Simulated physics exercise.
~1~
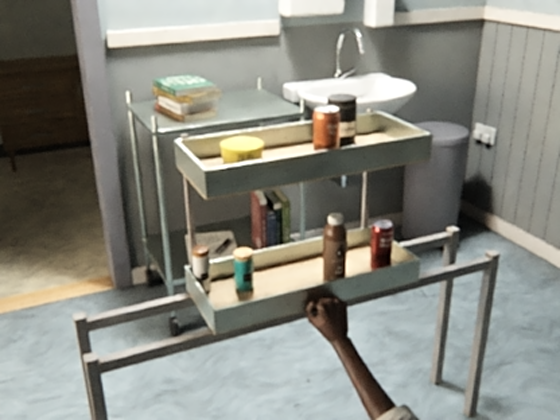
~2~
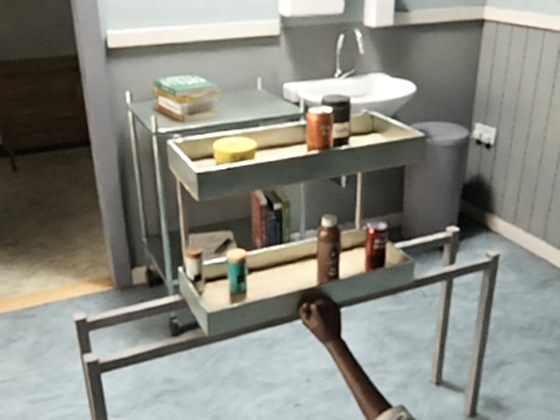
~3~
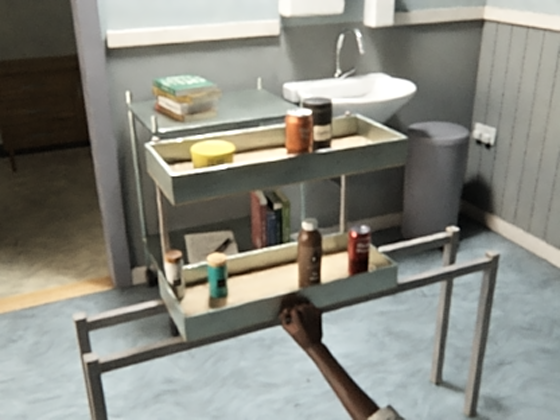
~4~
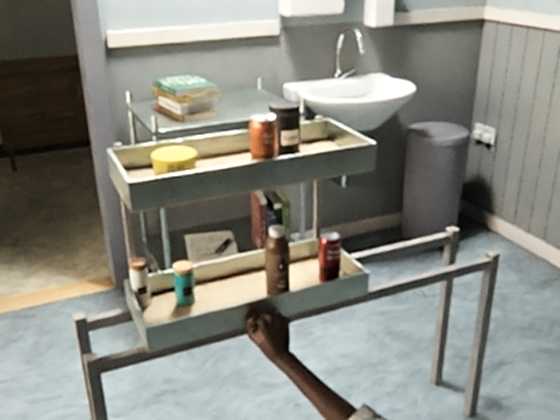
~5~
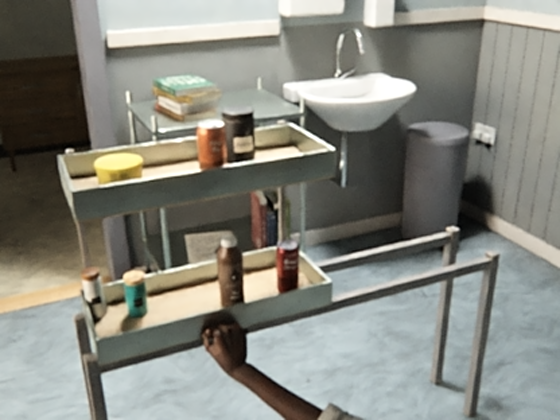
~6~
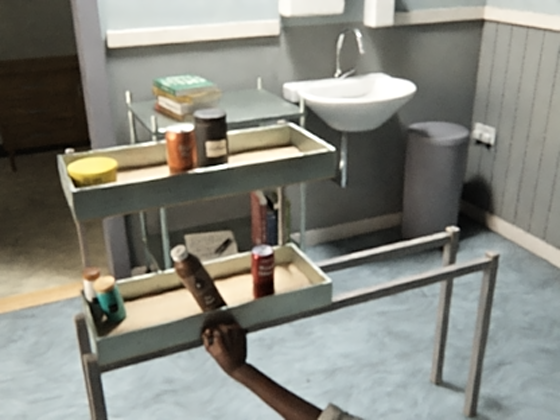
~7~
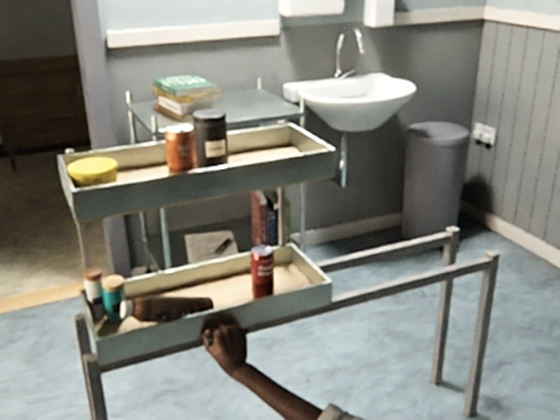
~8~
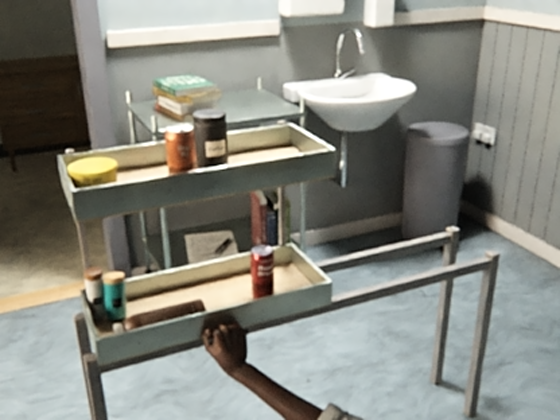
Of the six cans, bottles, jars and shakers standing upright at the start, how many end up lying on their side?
One of them ends up lying on its side, the brown bottle on the lower level of the tray.
